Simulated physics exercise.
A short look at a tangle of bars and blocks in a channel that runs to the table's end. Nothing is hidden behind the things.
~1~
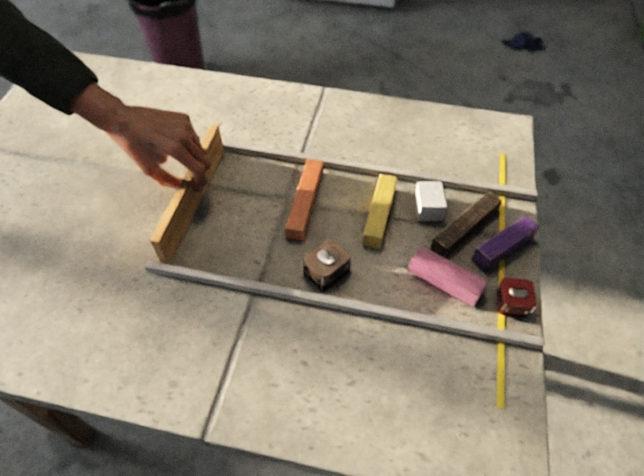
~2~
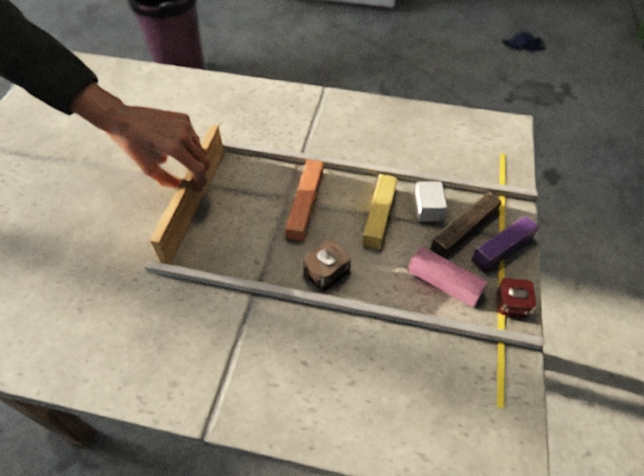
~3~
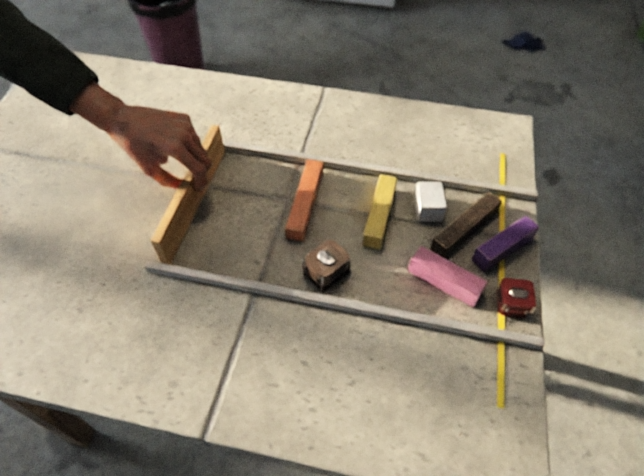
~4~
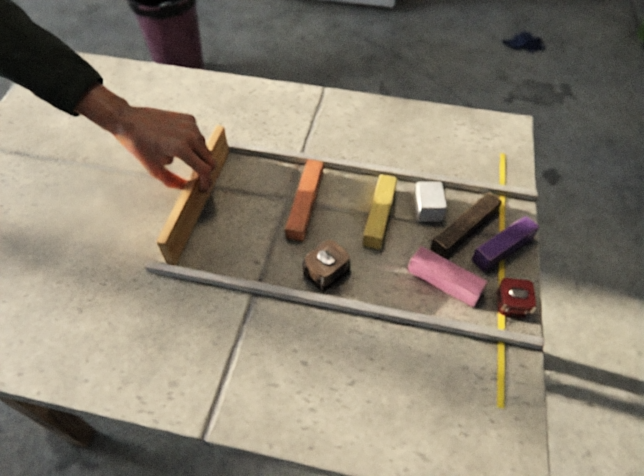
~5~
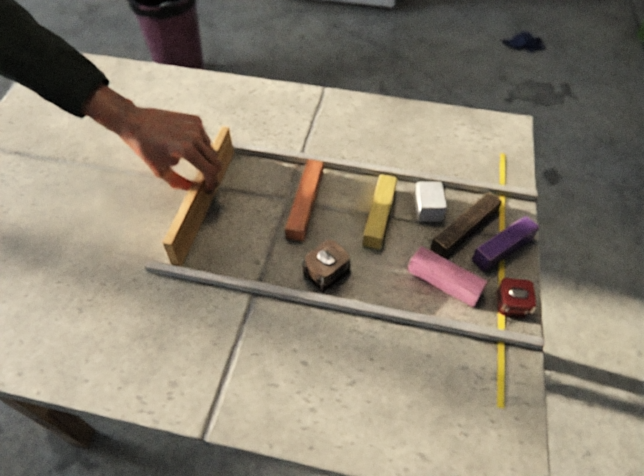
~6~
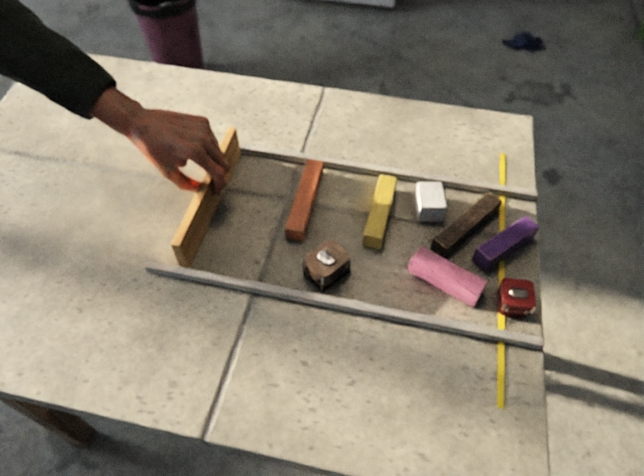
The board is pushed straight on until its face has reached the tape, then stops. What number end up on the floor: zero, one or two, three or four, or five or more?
Outcome: The number that fall off is five or more.
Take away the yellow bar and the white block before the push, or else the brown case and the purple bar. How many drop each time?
3 in the first case, 3 in the second.
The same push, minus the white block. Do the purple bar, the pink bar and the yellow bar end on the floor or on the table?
The purple bar drops off; the pink bar goes over; the yellow bar is kept.
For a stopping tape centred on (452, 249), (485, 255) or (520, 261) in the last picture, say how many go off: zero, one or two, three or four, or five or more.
The falls would be one or two; 3 or 4; 5 or more.
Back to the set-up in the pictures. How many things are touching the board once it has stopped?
It touches 2.
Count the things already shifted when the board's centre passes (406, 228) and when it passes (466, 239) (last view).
By then 7, and 8.
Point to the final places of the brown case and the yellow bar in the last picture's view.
The brown case at (521, 294), the yellow bar at (533, 236).
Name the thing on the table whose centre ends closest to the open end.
Foremost is the yellow bar.
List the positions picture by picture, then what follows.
In the first picture, red case (515, 298); purple bar (506, 243); black bar (467, 224); board (192, 191); tape (502, 258).
In the second picture, purple bar (506, 243); orange bar (306, 198).
In the third picture, black bar (467, 224); yellow bar (380, 211).
In the fourth picture, red case (515, 298); pink bar (447, 276).
In the fifth picture, purple bar (506, 243); board (203, 193).
In the sixth picture, red case (515, 298); purple bar (506, 243); black bar (467, 224); board (210, 194); tape (502, 258).
Soon after, none off yet; red case at rest near (515, 298); purple bar at rest near (506, 243); black bar at rest near (467, 224).
In the end, the number that fall off is five or more; gone, white block, pink bar, black bar, purple bar and red case.
